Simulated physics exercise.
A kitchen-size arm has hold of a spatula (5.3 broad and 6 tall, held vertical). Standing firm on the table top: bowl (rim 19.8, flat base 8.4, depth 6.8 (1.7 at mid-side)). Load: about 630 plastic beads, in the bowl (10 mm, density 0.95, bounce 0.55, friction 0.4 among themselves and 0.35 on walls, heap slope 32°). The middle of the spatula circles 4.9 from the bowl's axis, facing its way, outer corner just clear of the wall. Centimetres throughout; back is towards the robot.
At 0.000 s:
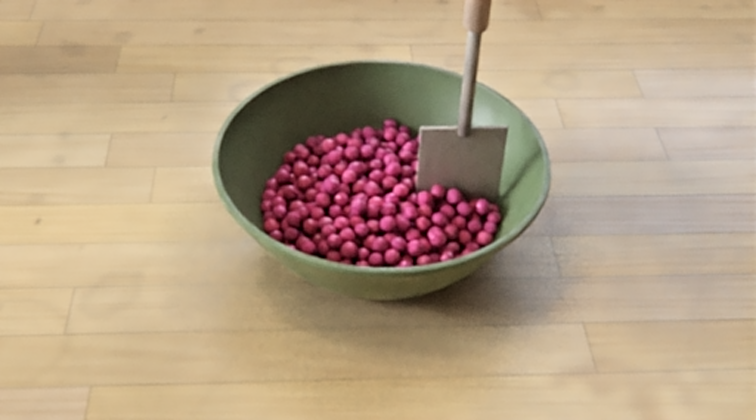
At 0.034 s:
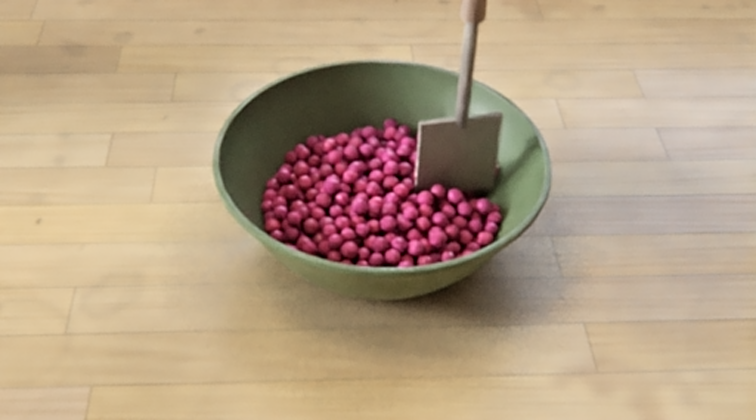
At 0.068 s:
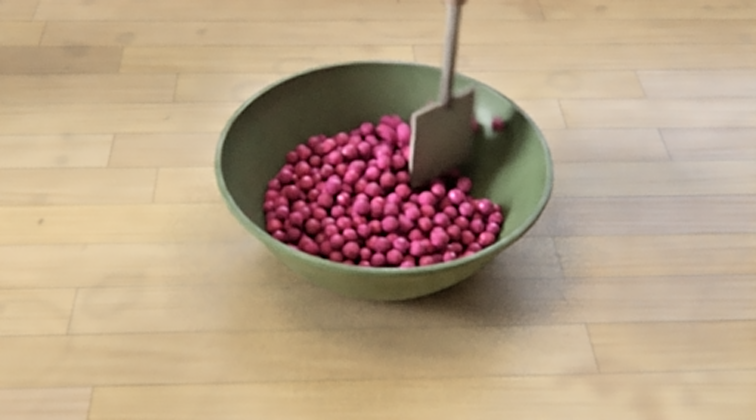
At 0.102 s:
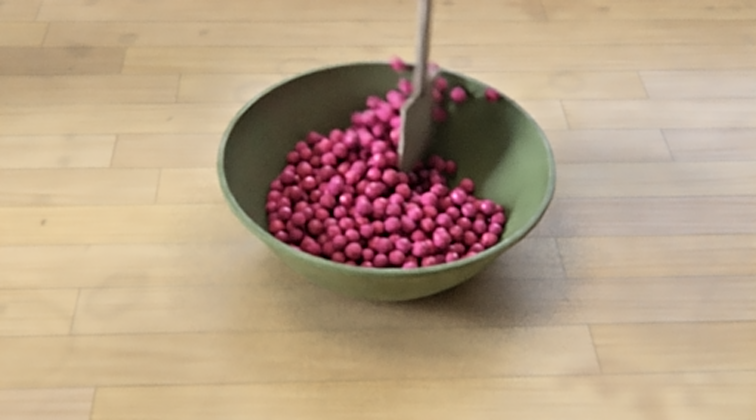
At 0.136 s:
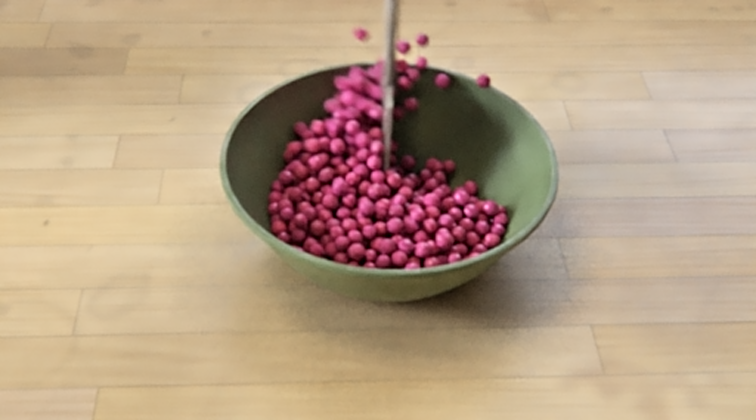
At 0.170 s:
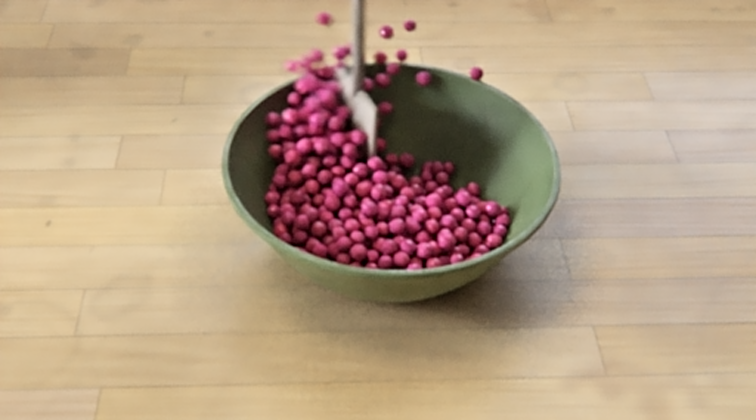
A green bowl of pink beads sat on a wooden surface while a flat spatula swept from the right side around the back toward the left, turning as it pushed beads up and flung several into the air.
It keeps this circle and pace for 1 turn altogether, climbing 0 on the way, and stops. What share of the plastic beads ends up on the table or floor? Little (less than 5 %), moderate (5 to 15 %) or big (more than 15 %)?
Answer: Big; more than 15 % of the plastic beads finish on the table or floor.
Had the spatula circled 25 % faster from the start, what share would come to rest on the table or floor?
Then about 30 per cent.
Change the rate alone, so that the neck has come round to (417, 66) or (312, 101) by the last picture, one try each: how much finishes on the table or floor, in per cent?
About 5 and 35 per cent.
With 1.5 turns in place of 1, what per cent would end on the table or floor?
In that case some 30 per cent.
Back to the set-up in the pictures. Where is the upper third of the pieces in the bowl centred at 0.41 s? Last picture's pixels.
At about (472, 223).
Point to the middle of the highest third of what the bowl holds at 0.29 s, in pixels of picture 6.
Around (323, 224).
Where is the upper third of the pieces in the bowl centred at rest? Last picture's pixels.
Around (432, 159).
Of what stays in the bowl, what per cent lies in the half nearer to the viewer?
About 35 per cent.
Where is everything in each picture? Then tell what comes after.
Spatula neck at (467, 107), 0° round; upper third of the load around (377, 198), from x 270 to 495, top at y 125; 629 in the bowl, in the first picture.
Spatula neck at (464, 98), 11° round; upper third of the load around (378, 196), from x 270 to 495, top at y 125, in the second picture.
Spatula neck at (448, 80), 36° round; upper third of the load around (384, 187), from x 270 to 495, top at y 110, in the third picture.
Spatula neck at (422, 67), 62° round; upper third of the load around (379, 182), from x 275 to 500, top at y 65, in the fourth picture.
Spatula neck at (390, 63), 88° round; upper third of the load around (362, 168), from x 275 to 500, top at y 35; 627 in the bowl, 2 in flight or on the tool, in the fifth picture.
Spatula neck at (358, 67), 113° round; upper third of the load around (336, 161), from x 275 to 505, top at y 20; 624 in the bowl, 5 in flight or on the tool, in the sixth picture.
By 0.29 s, 206° round, highest piece 10 above the table; 586 in the bowl, 9 on the table or floor, 34 in flight or on the tool.
By 0.41 s, 299° round, highest piece 10 above the table; 542 in the bowl, 48 on the table or floor, 39 in flight or on the tool.
By 0.68 s, 0° round, highest piece 6 above the table; 495 in the bowl, 133 on the table or floor, 1 in flight or on the tool.
By 1.38 s, 0° round, highest piece 6 above the table; 495 in the bowl, 134 on the table or floor.
Final count, 495 in the bowl, 134 on the table or floor. That is 21 % on the table or floor.
